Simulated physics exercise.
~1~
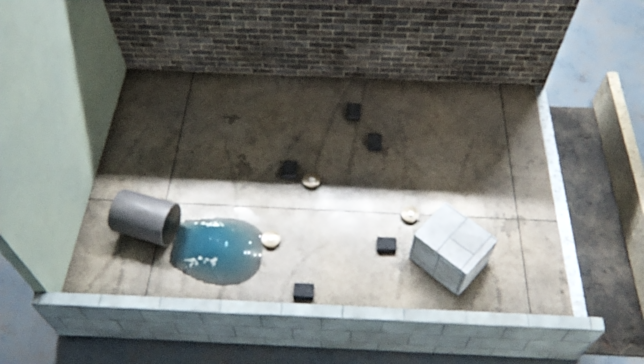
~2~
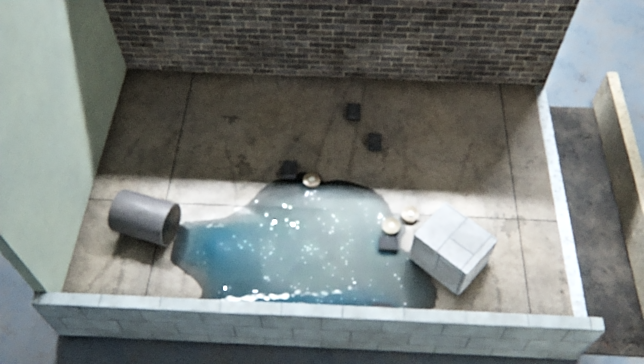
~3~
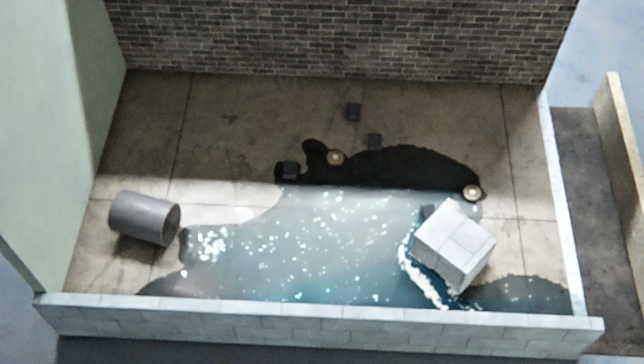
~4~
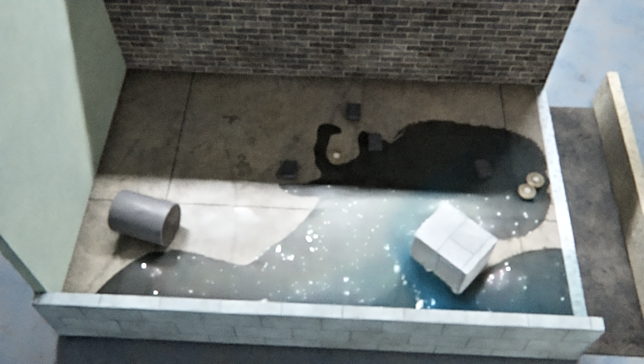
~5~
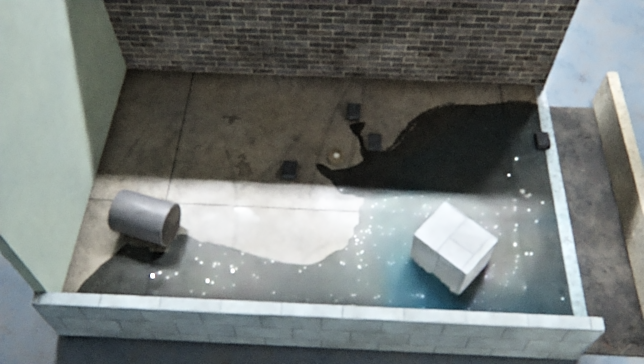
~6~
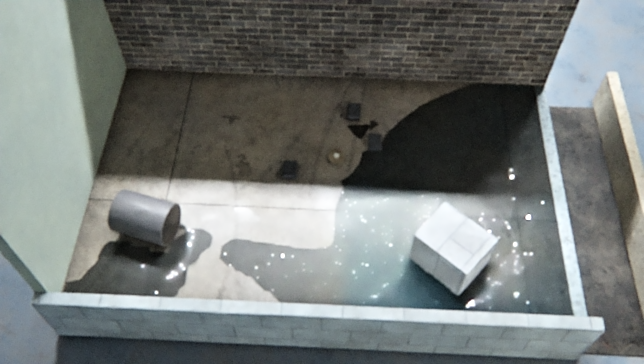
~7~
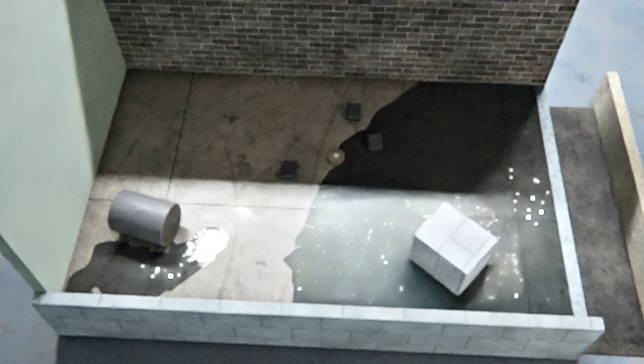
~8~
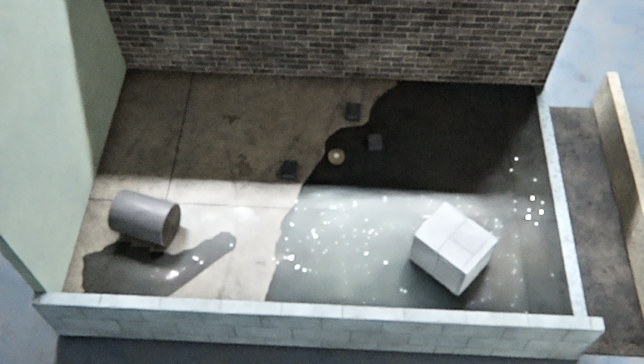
At first, a small blue pool spreads from the mouth of a grey cylinder lying on a walled workshop floor, among small dark blocks and pale round lids. The water widens quickly to the right, reaching the lids and a large white block near the front wall. Lids and a few dark blocks slide rightward with it, while the big block and cylinder stay put. The carried pieces reach the right wall and disappear from view one after another. Finally, the water lies across the right side, with a lone lid and three dark blocks remaining.
